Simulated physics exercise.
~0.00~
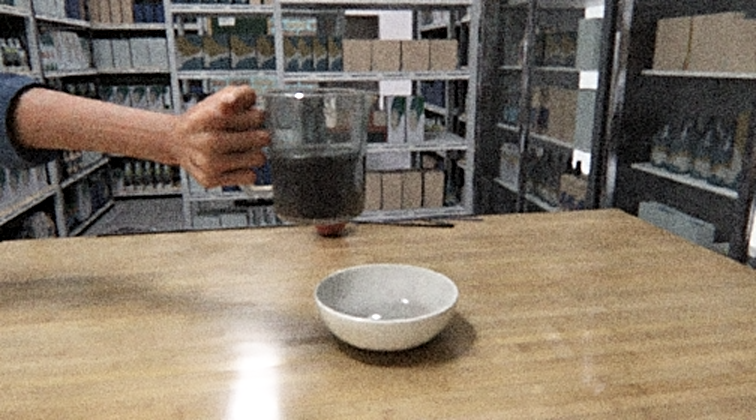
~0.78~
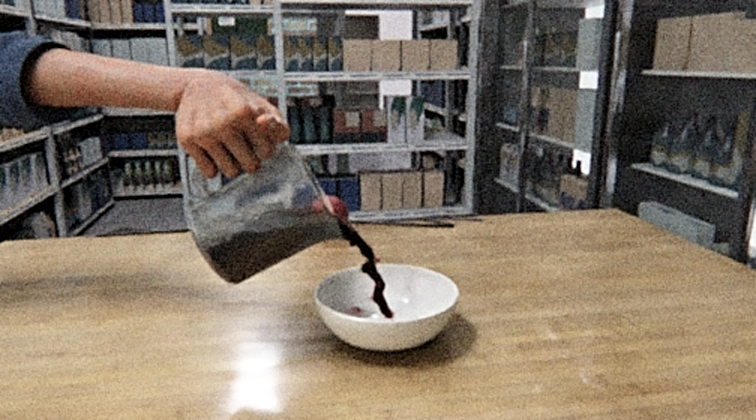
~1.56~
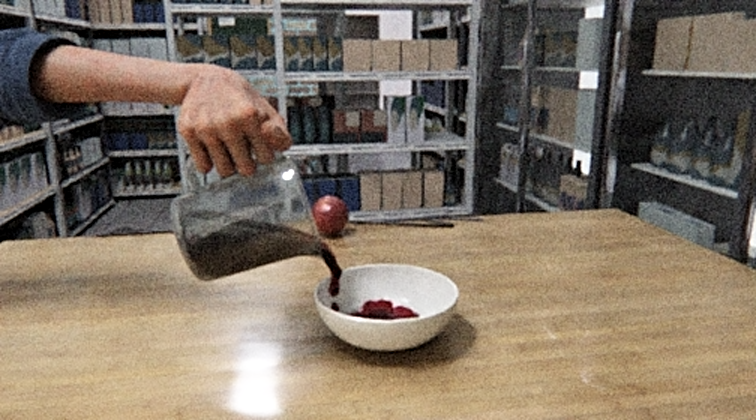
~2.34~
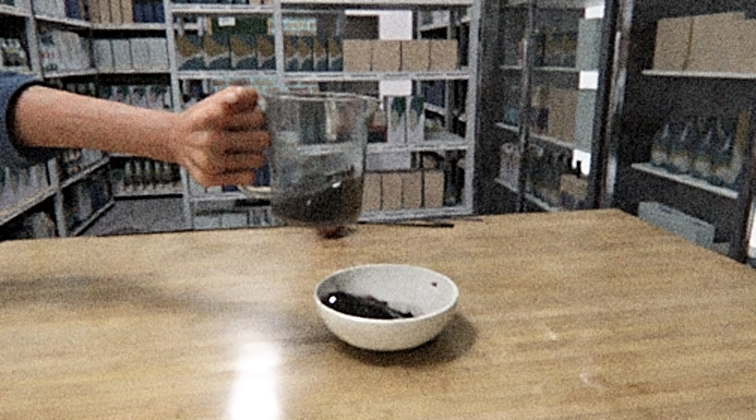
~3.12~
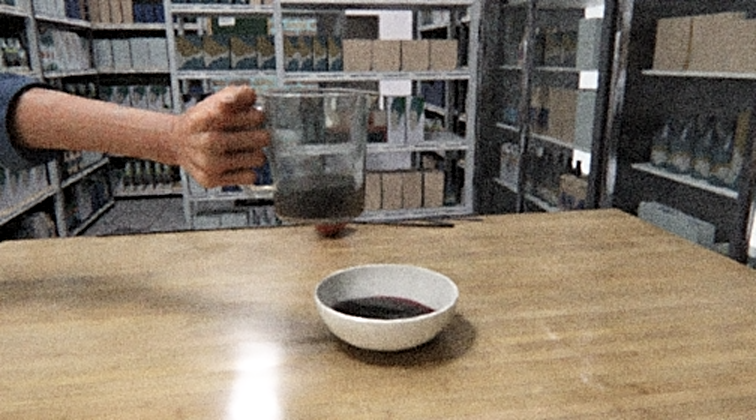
A hand in a dark blue sleeve reaches in from the left, holding a clear glass pitcher of dark red wine above a wooden table, seen from the front in a room lined with shelves of boxes and bottles. A white bowl sits empty near the middle, with a round red object behind it. The hand moves left and tips the pitcher to the right, pouring a dark stream into the bowl. It eases back, then tilts further for a second pour. Finally the pitcher returns upright, still partly filled, and dark wine settles in the bowl.
